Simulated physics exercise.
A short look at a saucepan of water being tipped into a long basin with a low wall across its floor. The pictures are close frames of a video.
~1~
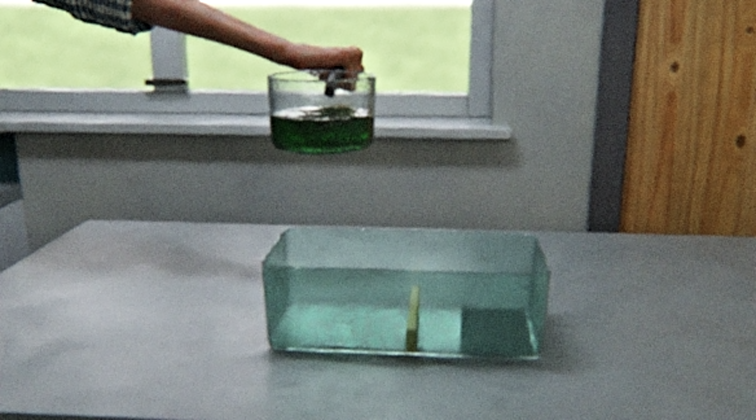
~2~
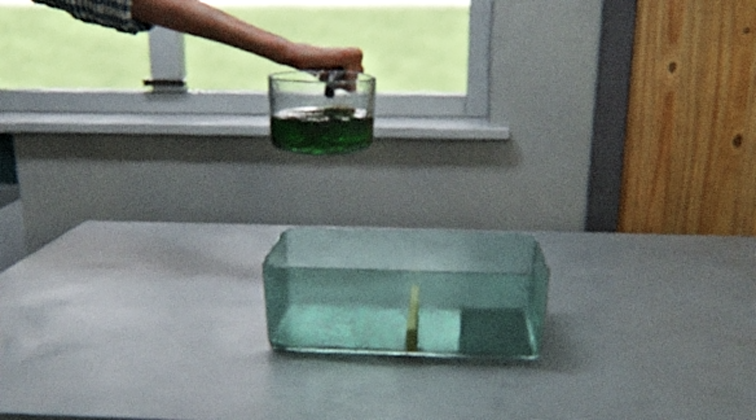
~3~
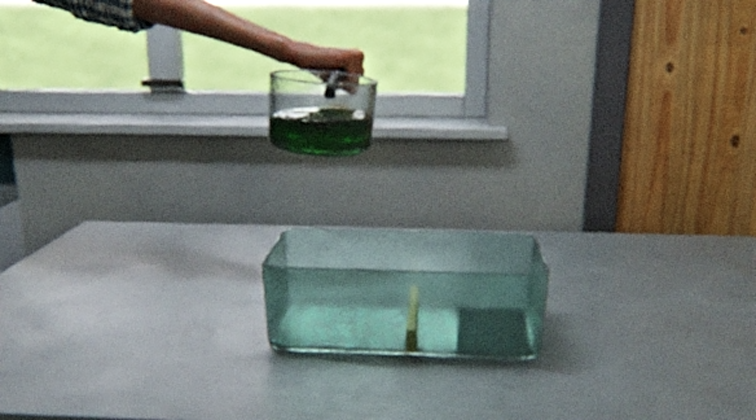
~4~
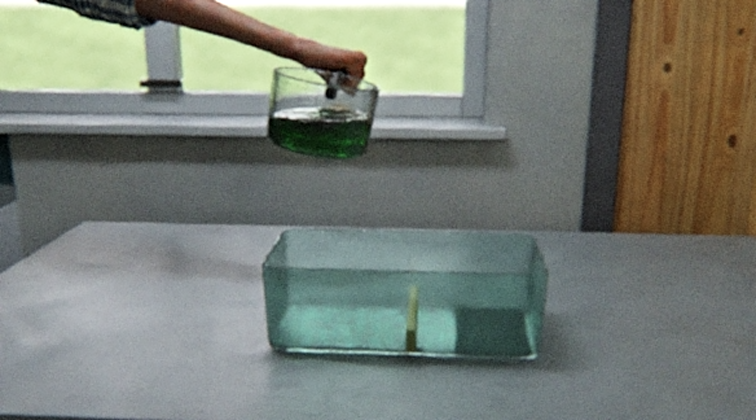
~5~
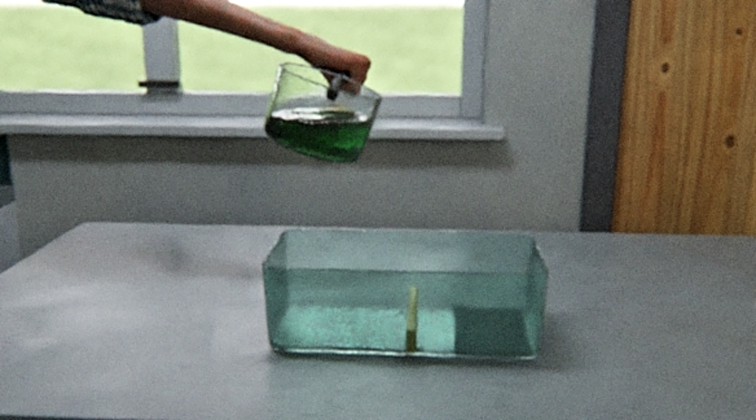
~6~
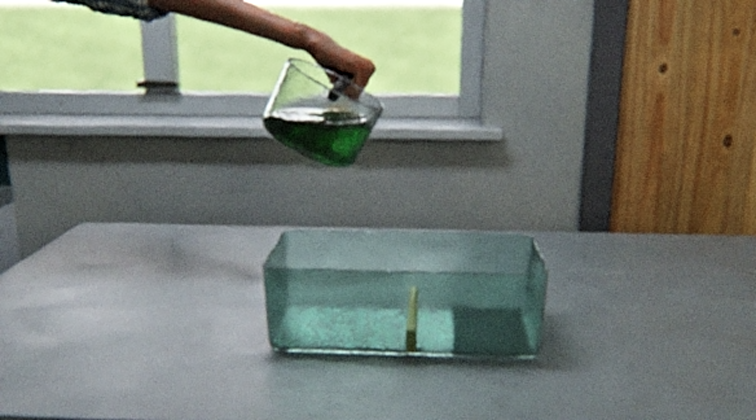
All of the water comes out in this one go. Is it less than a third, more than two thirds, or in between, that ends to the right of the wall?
The share right of the wall is from a third to two thirds.
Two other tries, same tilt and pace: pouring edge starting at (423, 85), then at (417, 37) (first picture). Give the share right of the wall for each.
Roughly 85 per cent, and 85 per cent.
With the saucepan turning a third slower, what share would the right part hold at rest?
Roughly 60 in a hundred.
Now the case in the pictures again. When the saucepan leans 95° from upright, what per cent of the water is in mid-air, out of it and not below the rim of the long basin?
Roughly 45 in a hundred.
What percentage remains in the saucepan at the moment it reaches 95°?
Roughly 50 in a hundred.
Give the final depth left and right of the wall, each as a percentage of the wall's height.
Left about 30, right about 30.
A moment on, the saucepan is tipped on its side and 49 per cent is still to pour, 3 is left of the wall and 3 right of it.
Next, the saucepan is tipped right over and 5 per cent is still to pour, 34 is left of the wall and 45 right of it.
Then the saucepan is tipped right over and 0 per cent is still to pour, 50 is left of the wall and 47 right of it.
Later the saucepan is tipped right over and 0 per cent is still to pour, 50 is left of the wall and 48 right of it.
At rest 50 per cent lies left of the wall, 48 right of it and 2 outside.
